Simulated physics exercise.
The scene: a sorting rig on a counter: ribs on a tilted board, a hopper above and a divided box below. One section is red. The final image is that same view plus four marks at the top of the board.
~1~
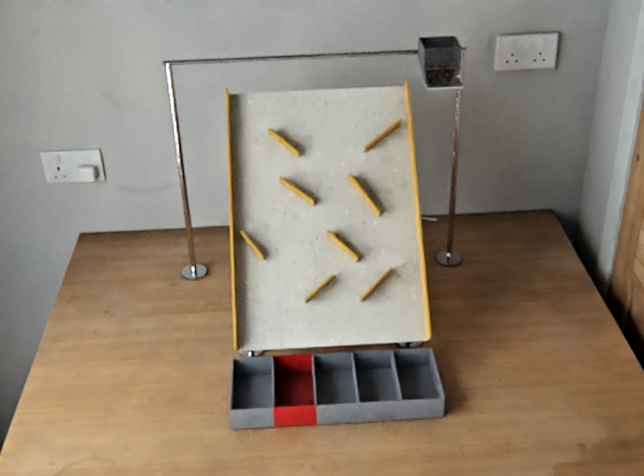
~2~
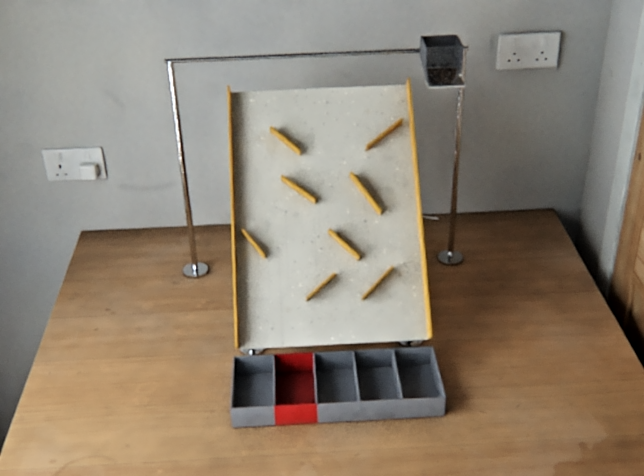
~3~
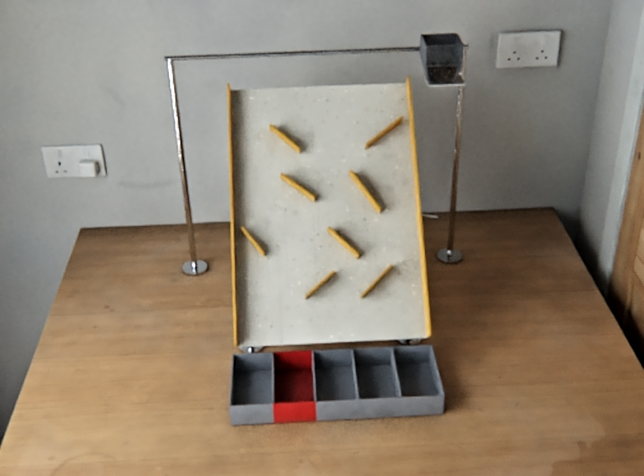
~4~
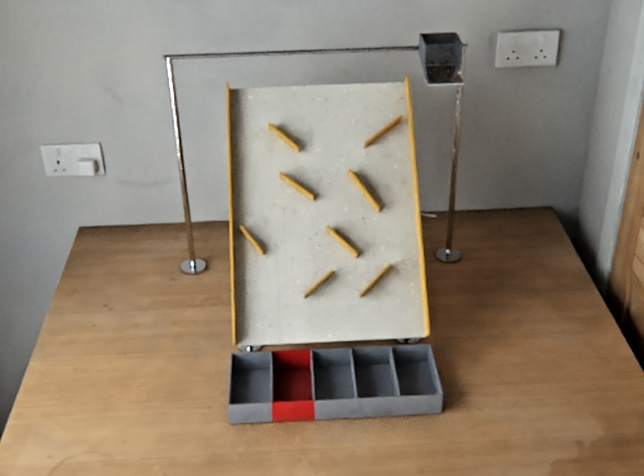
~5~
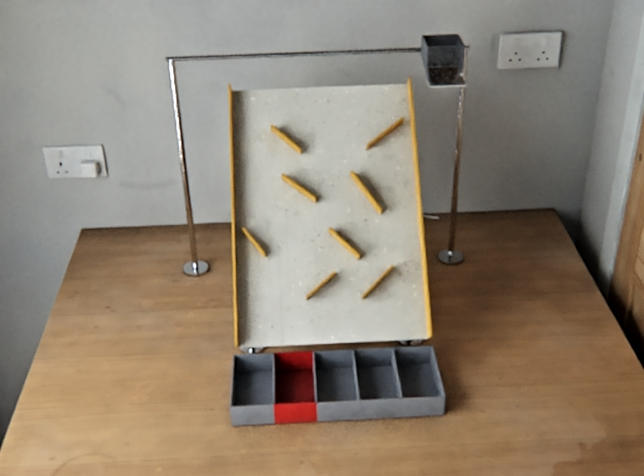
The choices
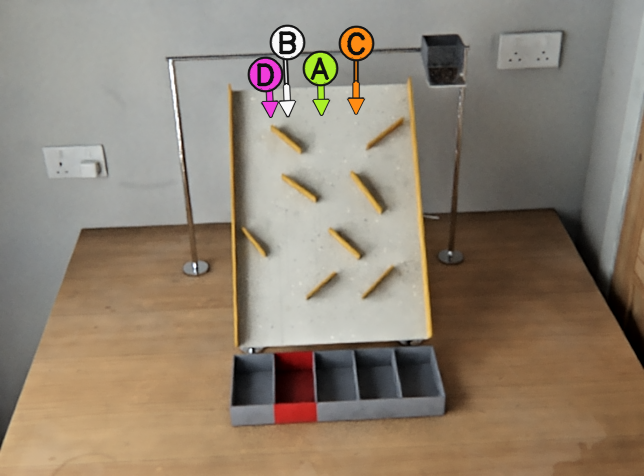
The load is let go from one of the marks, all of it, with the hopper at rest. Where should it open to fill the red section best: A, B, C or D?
D.
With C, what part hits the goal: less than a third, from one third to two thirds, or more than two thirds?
Mark C gives less than a third.
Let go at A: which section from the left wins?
It is the third one.
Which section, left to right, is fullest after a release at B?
It is the third one.
On the marked copy, mark A meets the board at (321, 109); mark B meets the board at (287, 110); mark C meets the board at (356, 108); mark D meets the board at (270, 111).
Choosing A, a small share in the red section, all but a few in other sections.
Choosing B, a small share in the red section, the bulk in other sections.
Choosing C, a small share in the red section, the bulk in other sections, only a few held on the board, a small share outside the box.
Choosing D, close to a third in the red section, close to two thirds in other sections, only a few held on the board.
